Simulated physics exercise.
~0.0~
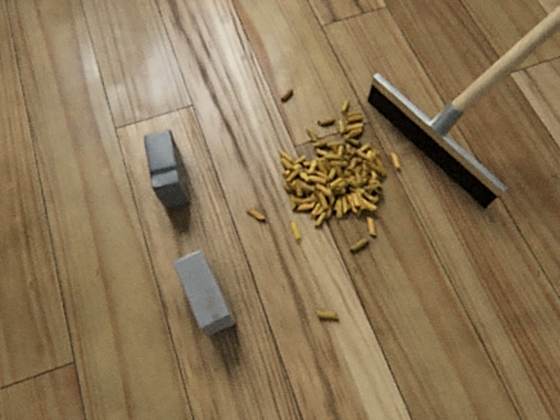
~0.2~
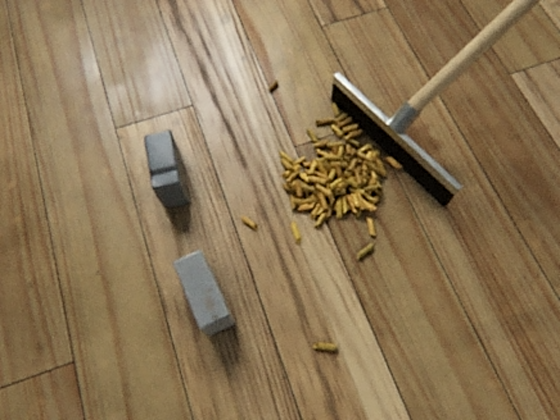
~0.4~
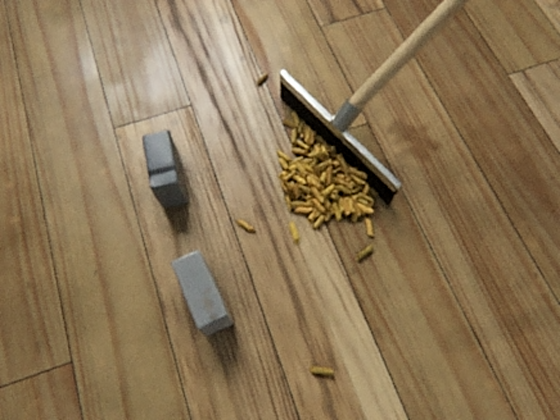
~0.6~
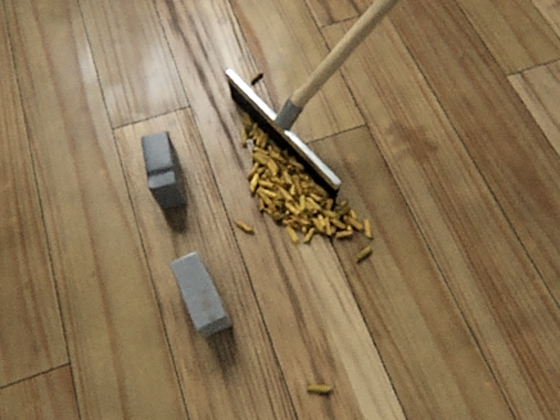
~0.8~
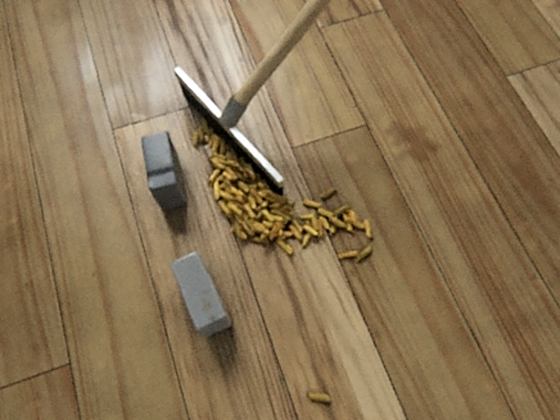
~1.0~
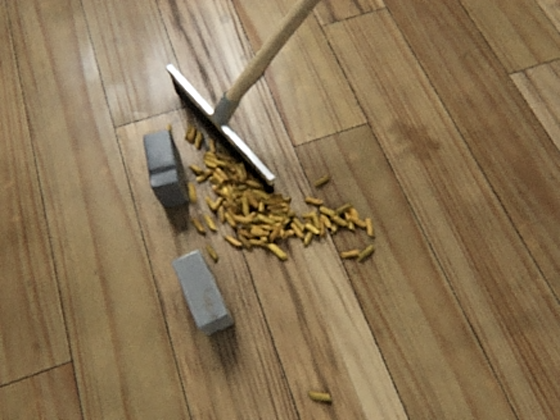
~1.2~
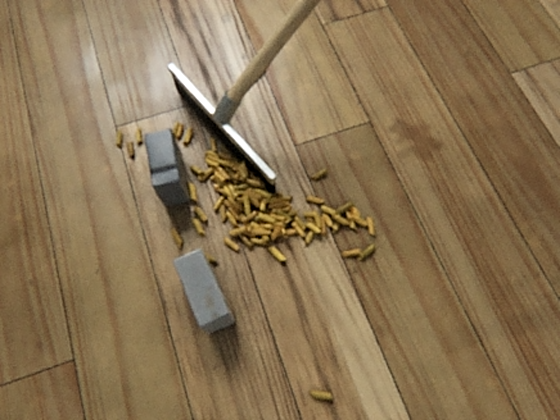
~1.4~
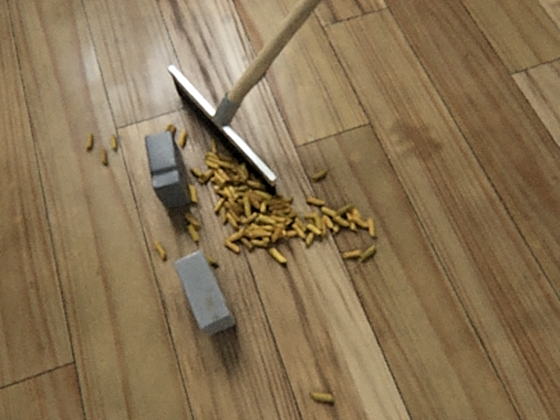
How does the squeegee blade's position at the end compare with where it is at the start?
At the start the blade is at the upper right, to the right of the heap. By the end it has moved well to the left and rests just beside the upper grey block.
